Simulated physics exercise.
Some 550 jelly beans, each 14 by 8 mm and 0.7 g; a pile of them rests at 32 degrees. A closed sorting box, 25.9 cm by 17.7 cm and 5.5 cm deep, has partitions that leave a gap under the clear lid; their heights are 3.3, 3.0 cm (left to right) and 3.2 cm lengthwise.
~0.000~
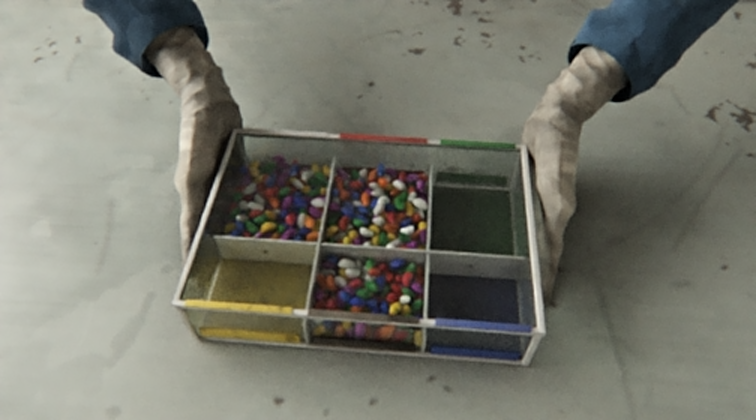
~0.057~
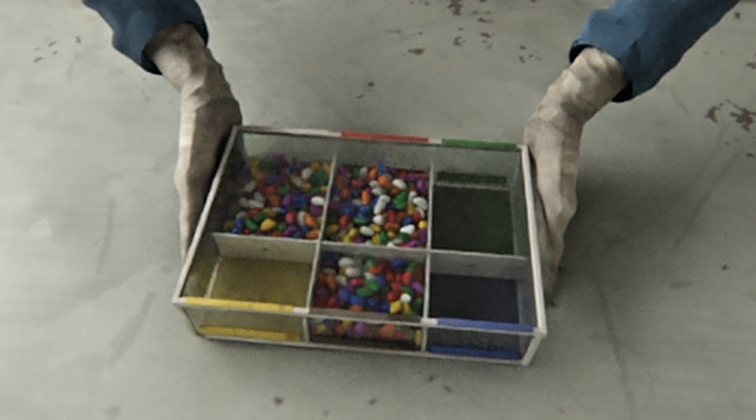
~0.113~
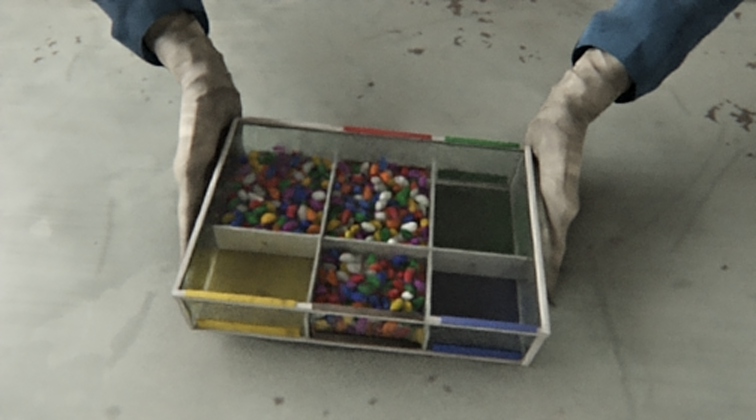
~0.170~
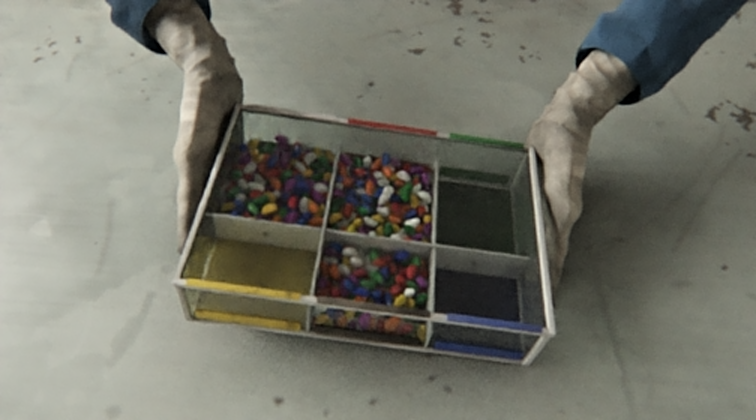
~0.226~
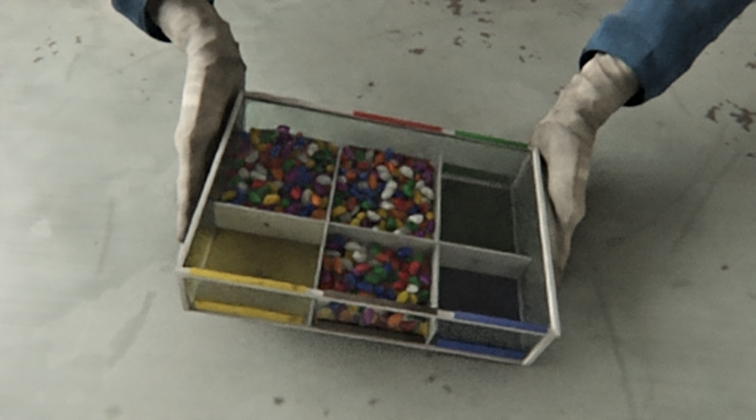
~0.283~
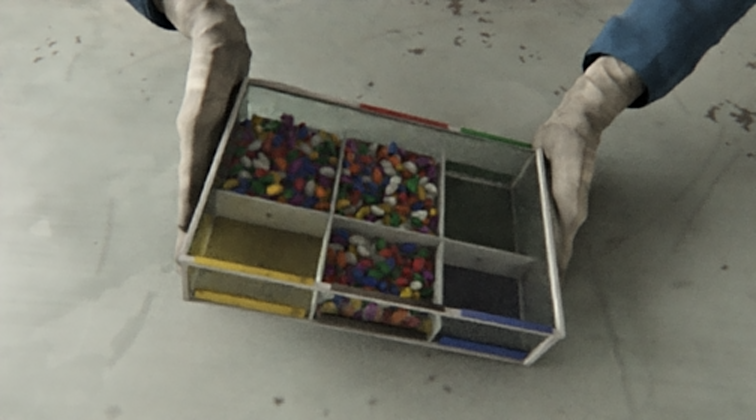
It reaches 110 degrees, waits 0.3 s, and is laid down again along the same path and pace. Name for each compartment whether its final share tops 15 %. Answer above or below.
Red below, blue above, green above, yellow below, white below, black below.
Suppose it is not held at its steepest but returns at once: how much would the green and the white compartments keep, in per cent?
In that case green 60; white 0.
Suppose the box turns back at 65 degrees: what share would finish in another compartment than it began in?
Some 30 per cent.
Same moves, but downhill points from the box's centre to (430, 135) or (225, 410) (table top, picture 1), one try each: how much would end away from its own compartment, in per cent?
About 30 and 55 per cent.
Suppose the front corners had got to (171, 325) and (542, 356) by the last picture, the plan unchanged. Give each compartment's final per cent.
Red 0; blue 15; green 0; yellow 35; white 0; black 45.
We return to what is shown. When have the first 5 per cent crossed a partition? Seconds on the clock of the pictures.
Near 1.20 s.
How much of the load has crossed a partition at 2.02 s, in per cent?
About 95 per cent.
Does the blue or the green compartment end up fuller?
It is the green one.
After 2.02 s, tilt 110 degrees; red 15 %, blue 30 %, green 55 %.
After 3.17 s, tilt 55 degrees; red 5 %, blue 30 %, green 60 %.
Then, at 4.28 s, tilt 0 degrees; red 5 %, blue 35 %, green 60 %.
At rest (4.7 s), red 5 %, blue 35 %, green 60 %, yellow 0 %, white 0 %, black 0 %.
